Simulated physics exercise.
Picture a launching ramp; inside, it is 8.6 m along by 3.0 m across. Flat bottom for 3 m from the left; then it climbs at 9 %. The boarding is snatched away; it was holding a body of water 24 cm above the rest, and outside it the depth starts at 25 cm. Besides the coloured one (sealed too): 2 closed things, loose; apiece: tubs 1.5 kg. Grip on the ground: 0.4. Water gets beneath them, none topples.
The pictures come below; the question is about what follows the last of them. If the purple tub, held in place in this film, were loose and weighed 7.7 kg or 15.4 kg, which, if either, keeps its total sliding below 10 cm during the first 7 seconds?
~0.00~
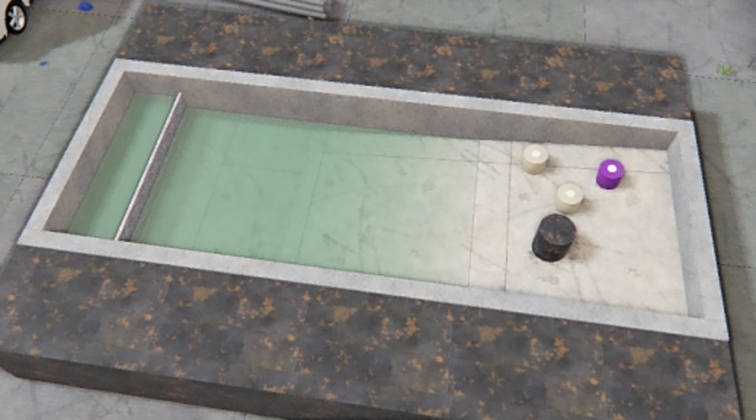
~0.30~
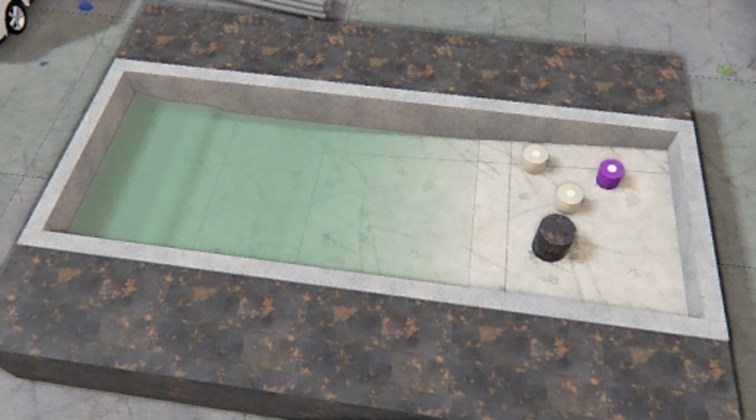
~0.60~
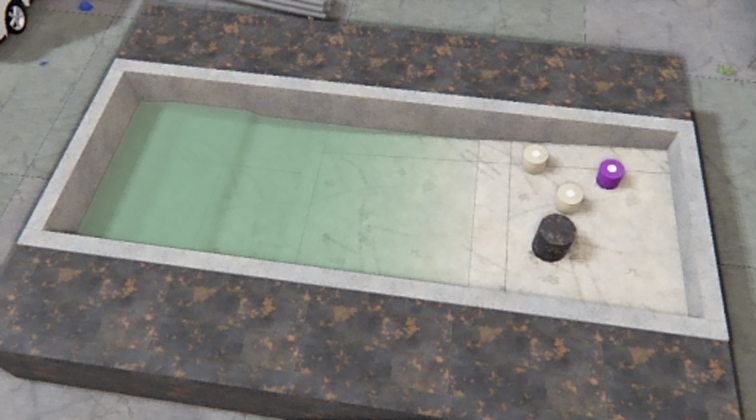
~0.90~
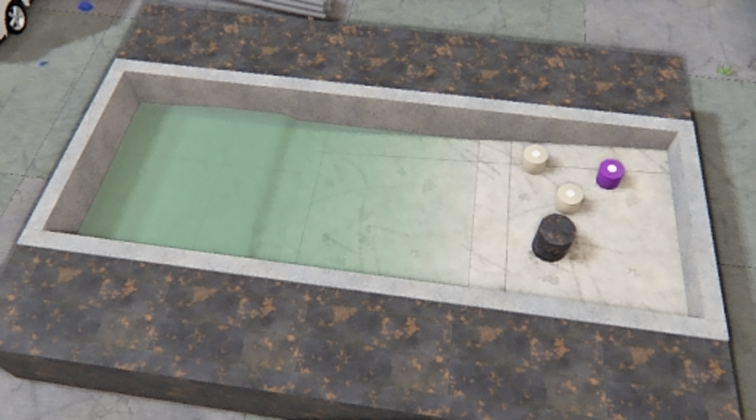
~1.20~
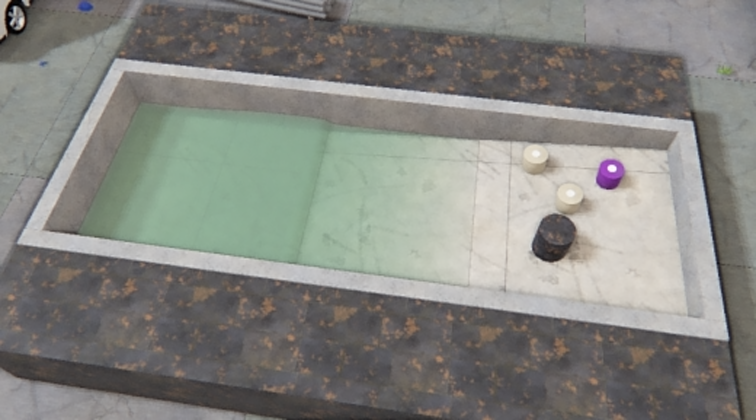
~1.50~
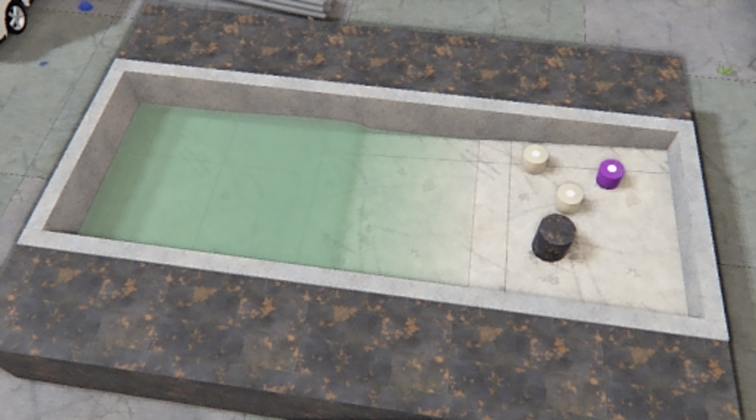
Lighter one suffices.
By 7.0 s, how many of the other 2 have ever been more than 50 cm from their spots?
Total: 2.
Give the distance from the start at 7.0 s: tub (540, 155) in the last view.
20 cm.
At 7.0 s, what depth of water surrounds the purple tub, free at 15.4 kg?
About 1 cm.
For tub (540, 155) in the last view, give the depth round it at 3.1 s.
Roughly 2 cm.
After 2.1 s the purple tub would be 0 cm from its start with 7.7 kg and 0 cm from its start with 15.4 kg; 0 cm of water round it then.
After 3.1 s the purple tub would be 0 cm from its start with 7.7 kg and 0 cm from its start with 15.4 kg; 0 cm of water round it then.
After 4.9 s the purple tub would be 0 cm from its start with 7.7 kg and 0 cm from its start with 15.4 kg; 2 cm of water round it then.
After 7.0 s the purple tub would be 0 cm from its start with 7.7 kg and 0 cm from its start with 15.4 kg; 1 cm of water round it then.
